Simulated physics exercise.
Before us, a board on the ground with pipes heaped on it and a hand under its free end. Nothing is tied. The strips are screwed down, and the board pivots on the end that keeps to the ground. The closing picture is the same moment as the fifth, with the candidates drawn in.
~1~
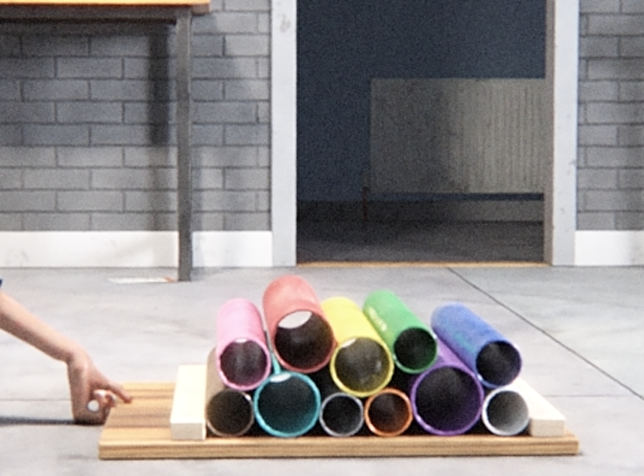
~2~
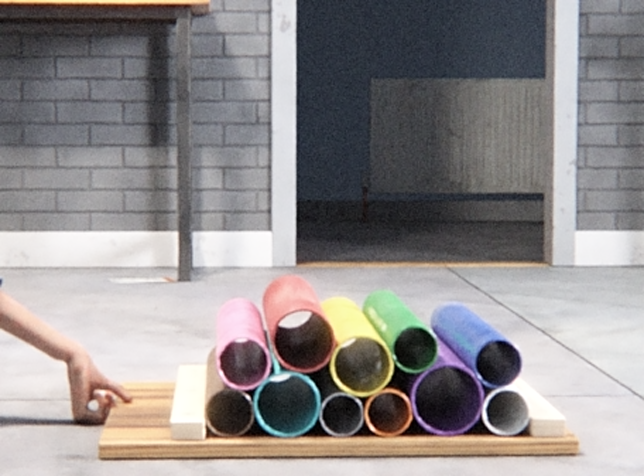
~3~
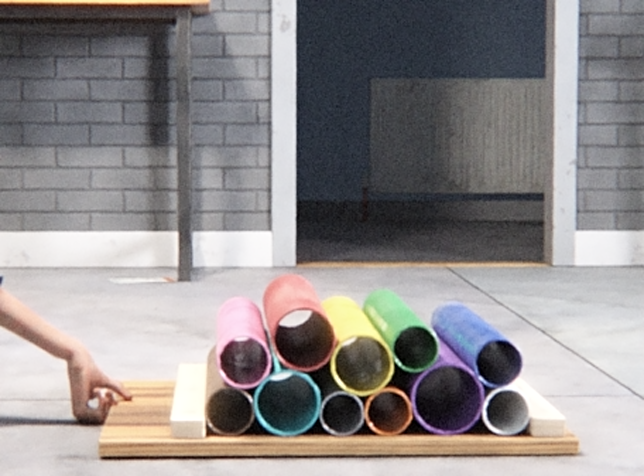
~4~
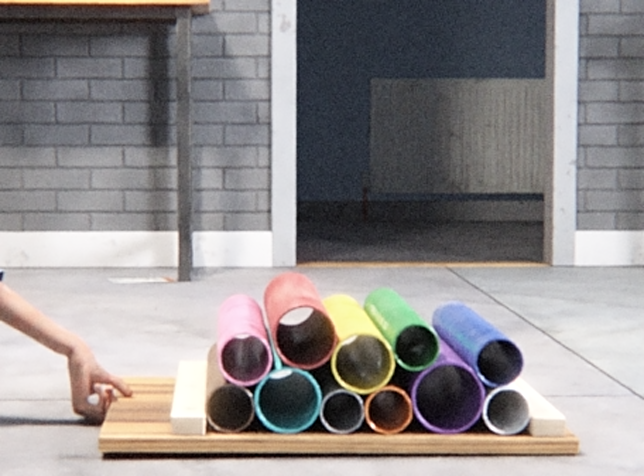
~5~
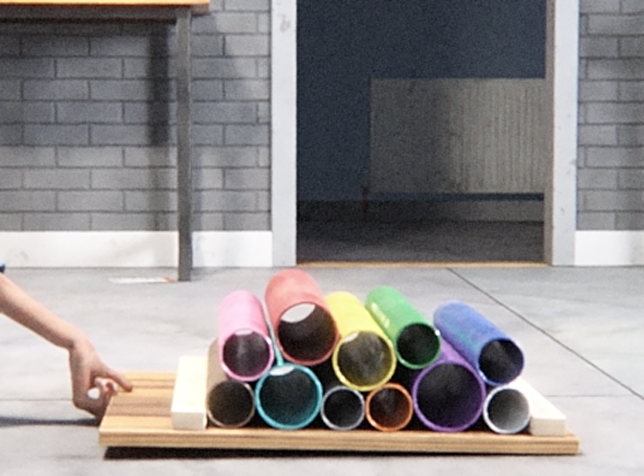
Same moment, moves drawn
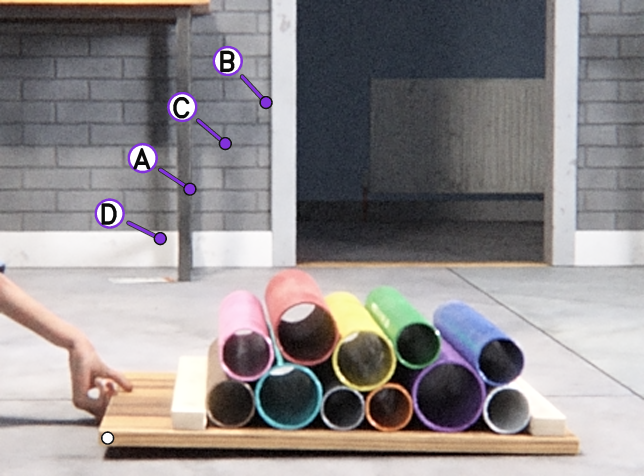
A hand slowly lifts the left end of a wooden board stacked with colourful pipes.
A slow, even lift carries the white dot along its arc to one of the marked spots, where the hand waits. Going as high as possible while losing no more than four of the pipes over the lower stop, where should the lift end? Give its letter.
The highest mark that will do is C.
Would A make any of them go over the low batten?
At A: Yes.
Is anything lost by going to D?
Yes, at D.
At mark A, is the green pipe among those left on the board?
No.
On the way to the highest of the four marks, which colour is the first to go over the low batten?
First is the blue one.
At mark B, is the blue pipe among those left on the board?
The blue pipe: No.
On the marked copy, A at (190, 189); B at (266, 102); C at (226, 144); D at (160, 239); the white dot at (107, 438).
With C. Early on, board at 21°.
Further on, board at 40°.
At the end, board at 40°, four over the low batten (yellow, blue, green, red).
As for the rest, A three over the low batten (yellow, blue, green); B five over the low batten; D one over the low batten (blue).
